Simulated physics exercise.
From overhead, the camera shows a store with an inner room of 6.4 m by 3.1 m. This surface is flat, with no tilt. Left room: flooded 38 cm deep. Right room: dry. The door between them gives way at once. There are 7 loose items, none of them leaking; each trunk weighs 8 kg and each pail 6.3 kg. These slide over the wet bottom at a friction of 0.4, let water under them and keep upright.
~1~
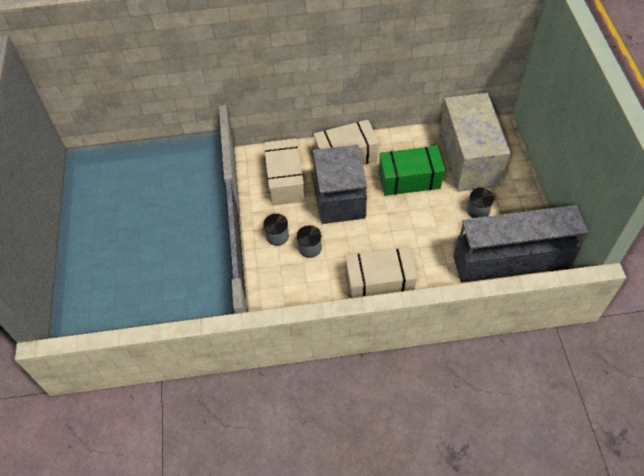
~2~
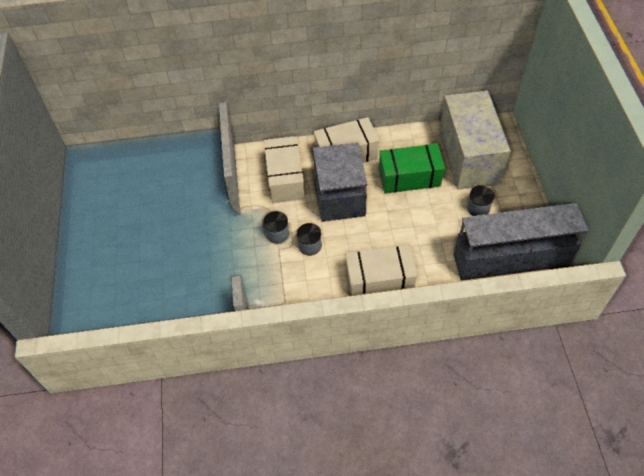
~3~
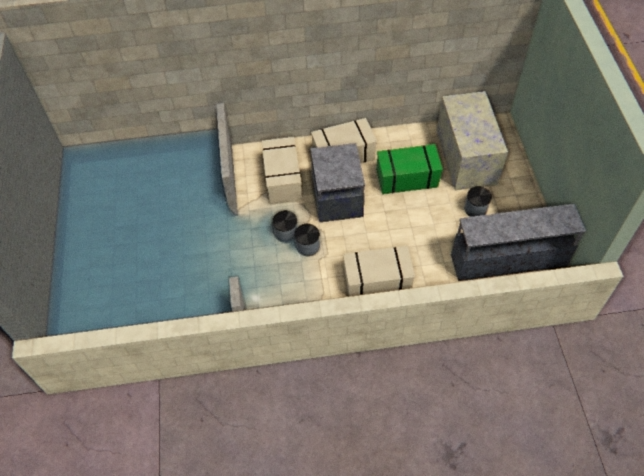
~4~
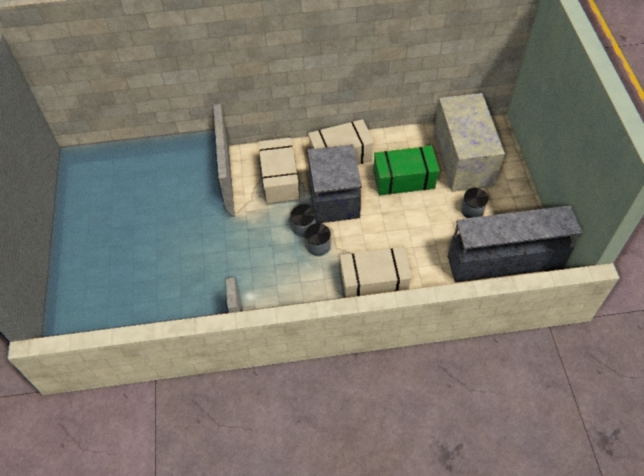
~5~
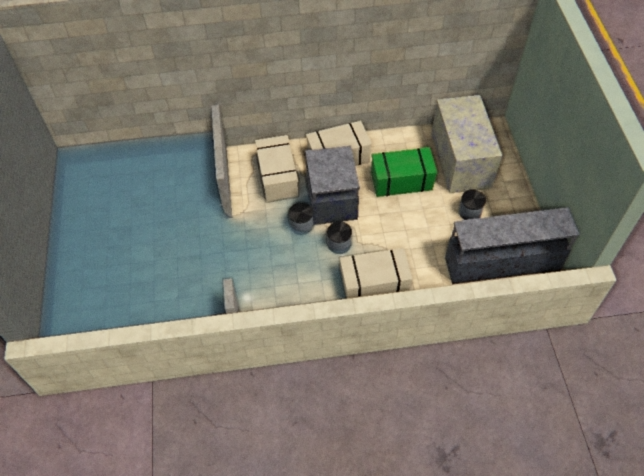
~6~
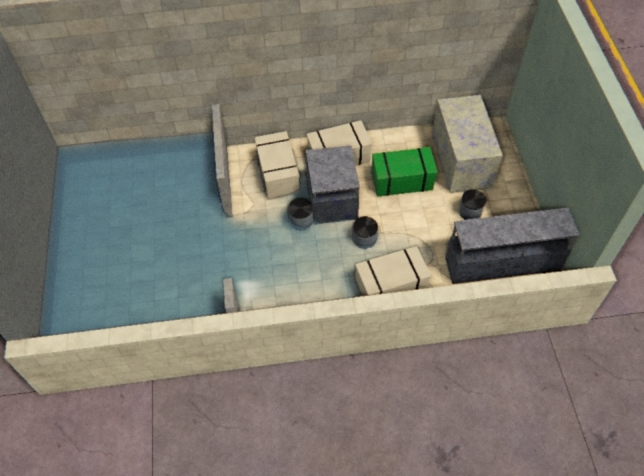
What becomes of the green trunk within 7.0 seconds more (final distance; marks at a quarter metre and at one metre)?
Looks like the green trunk creeps a short way here.
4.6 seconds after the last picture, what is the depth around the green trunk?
The depth there is around 12 cm.
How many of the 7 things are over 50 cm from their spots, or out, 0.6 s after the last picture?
I make it 3 by then.
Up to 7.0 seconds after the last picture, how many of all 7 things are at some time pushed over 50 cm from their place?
It works out to 7.
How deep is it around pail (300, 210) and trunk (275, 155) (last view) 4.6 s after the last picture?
About 7 and 10 cm.
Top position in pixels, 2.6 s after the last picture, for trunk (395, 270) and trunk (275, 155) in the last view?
Somewhere about (429, 272) and (246, 161).
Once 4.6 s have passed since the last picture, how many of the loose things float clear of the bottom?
Then: 6.
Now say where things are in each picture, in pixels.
The green trunk at (412, 162) rests on the ground; water covers 6.9 m2; 0 of 7 have shifted, in the first frame.
The green trunk at (412, 159) rests on the ground; 7.7 m2 under water; 0 of 7 have shifted, in the second frame.
The green trunk at (409, 160), on the bottom; 8.5 m2 under water; 1 of 7 have shifted, in the third frame.
The green trunk at (406, 162) rests on the ground; 9.2 m2 under water; 2 of 7 have shifted, in the fourth frame.
The green trunk at (404, 163), on the bottom; 10.0 m2 under water; 3 of 7 have shifted, in the fifth frame.
The green trunk at (404, 163), on the bottom; 10.9 m2 under water; 4 of 7 have shifted, in the sixth frame.
Then, 0.6 s after the last picture the green trunk is near (404, 163), 0.0 m from its start, aground; 2 afloat.
Then, 2.6 s after the last picture the green trunk is near (402, 156), 0.1 m from its start, aground; 5 afloat.
Then, 4.6 s after the last picture the green trunk is near (375, 168), 0.4 m from its start, afloat; 6 afloat.
Then, 7.0 s after the last picture the green trunk is near (353, 140), 0.8 m from its start, afloat; 7 afloat.
